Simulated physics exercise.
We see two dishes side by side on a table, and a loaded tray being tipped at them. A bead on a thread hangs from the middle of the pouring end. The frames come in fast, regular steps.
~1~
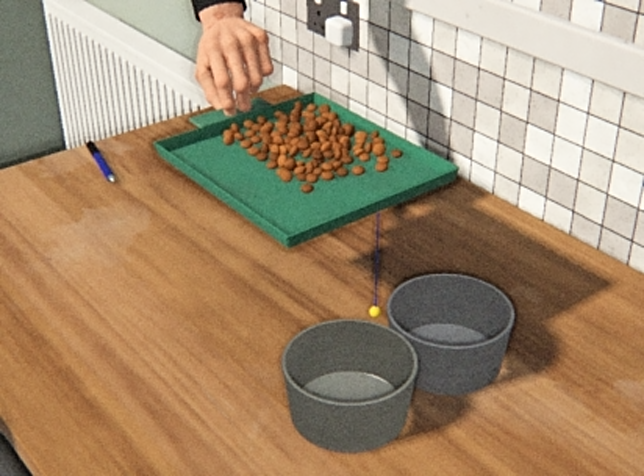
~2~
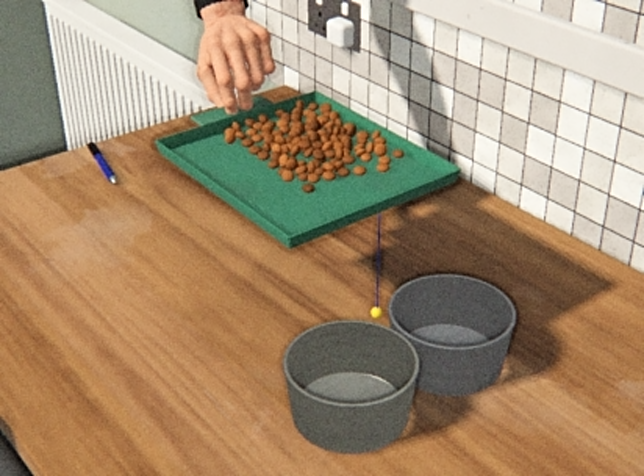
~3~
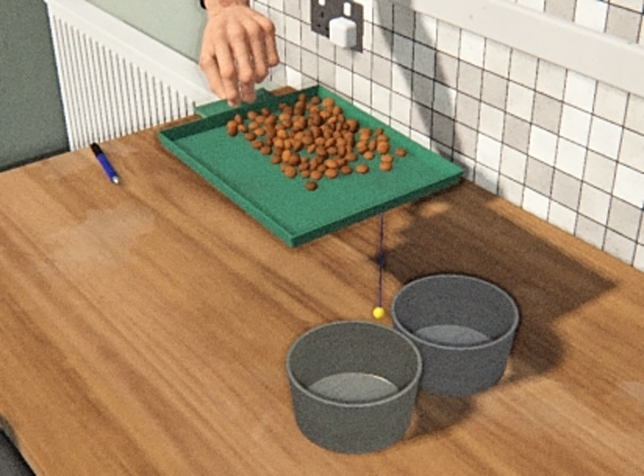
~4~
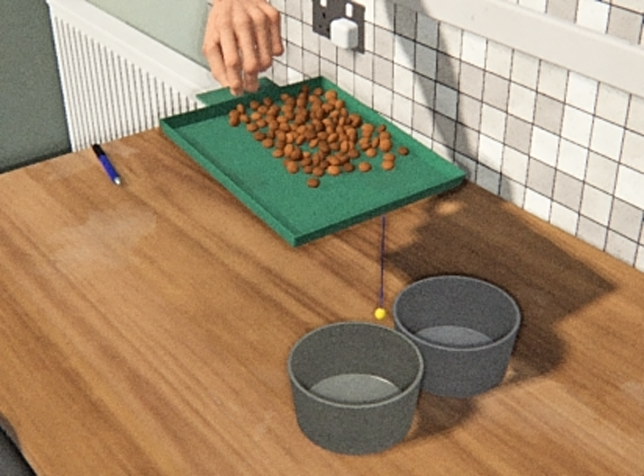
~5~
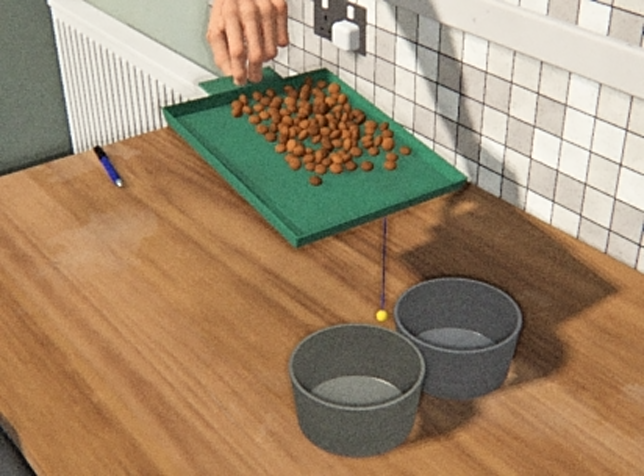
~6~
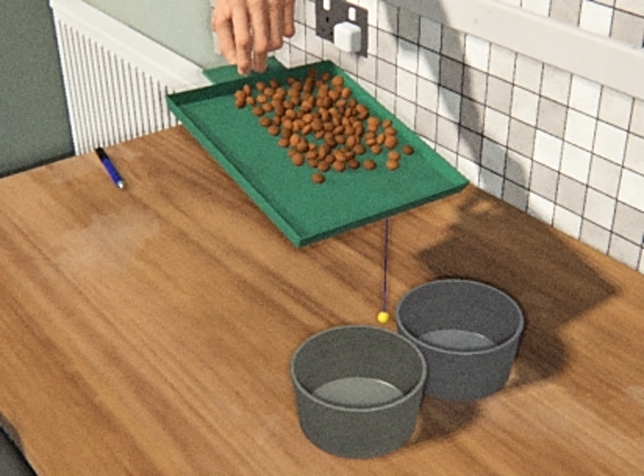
In the video, a hand at the far end of a green tray of brown kibble gradually raises that end, tilting the tray slightly toward its right front corner, while two gray dishes sit on the wooden table below.
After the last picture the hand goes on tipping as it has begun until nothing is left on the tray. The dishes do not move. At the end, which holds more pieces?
The right dish gets more.
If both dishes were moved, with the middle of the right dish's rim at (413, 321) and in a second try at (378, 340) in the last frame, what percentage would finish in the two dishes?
Near 50 % and 20 %.
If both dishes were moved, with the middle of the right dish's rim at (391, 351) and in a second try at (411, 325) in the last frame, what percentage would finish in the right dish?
About 30 and 50 per cent.
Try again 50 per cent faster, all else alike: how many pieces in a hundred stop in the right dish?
Near 80 %.
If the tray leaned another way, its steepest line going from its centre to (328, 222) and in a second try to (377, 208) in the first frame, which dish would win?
At the first place the left-hand dish, at the second right.
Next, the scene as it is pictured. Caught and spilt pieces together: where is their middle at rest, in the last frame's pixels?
Close to (460, 356).
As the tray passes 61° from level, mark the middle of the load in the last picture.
Roughly at (429, 188).
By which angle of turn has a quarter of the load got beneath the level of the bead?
At some 70 degrees.
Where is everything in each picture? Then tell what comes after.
In the first picture, corners of the pouring end (288, 234) and (454, 167), level; middle of the load (305, 144), bits of dog kibble; left dish (392, 416); right dish (492, 360); bead on its thread (375, 312).
In the second picture, corners of the pouring end (290, 234) and (456, 168), level; middle of the load (306, 143).
In the third picture, corners of the pouring end (293, 234) and (459, 170), tipped barely, lowest at the right corner; middle of the load (309, 139).
In the fourth picture, corners of the pouring end (296, 234) and (461, 173), tipped a little, lowest at the right corner; middle of the load (311, 132).
In the fifth picture, corners of the pouring end (298, 235) and (463, 176), tipped a little, lowest at the right corner; middle of the load (324, 123).
In the sixth picture, corners of the pouring end (301, 235) and (465, 180), tipped clearly, lowest at the right corner; middle of the load (317, 122); left dish (401, 422); right dish (502, 366).
Just after the last frame, tray tipped steeply; the larger part on the tray; about a tenth in the right dish; about a tenth in the air.
A moment on, tray tipped past a quarter turn; just a few on the tray; just a few in the left dish; the larger part in the right dish; just a few outside both; about a tenth in the air.
Further on, tray tipped past a quarter turn; about a tenth in the left dish; the larger part in the right dish; just a few outside both.
When it is over, tray tipped past a quarter turn; about a tenth in the left dish; the larger part in the right dish; just a few outside both.
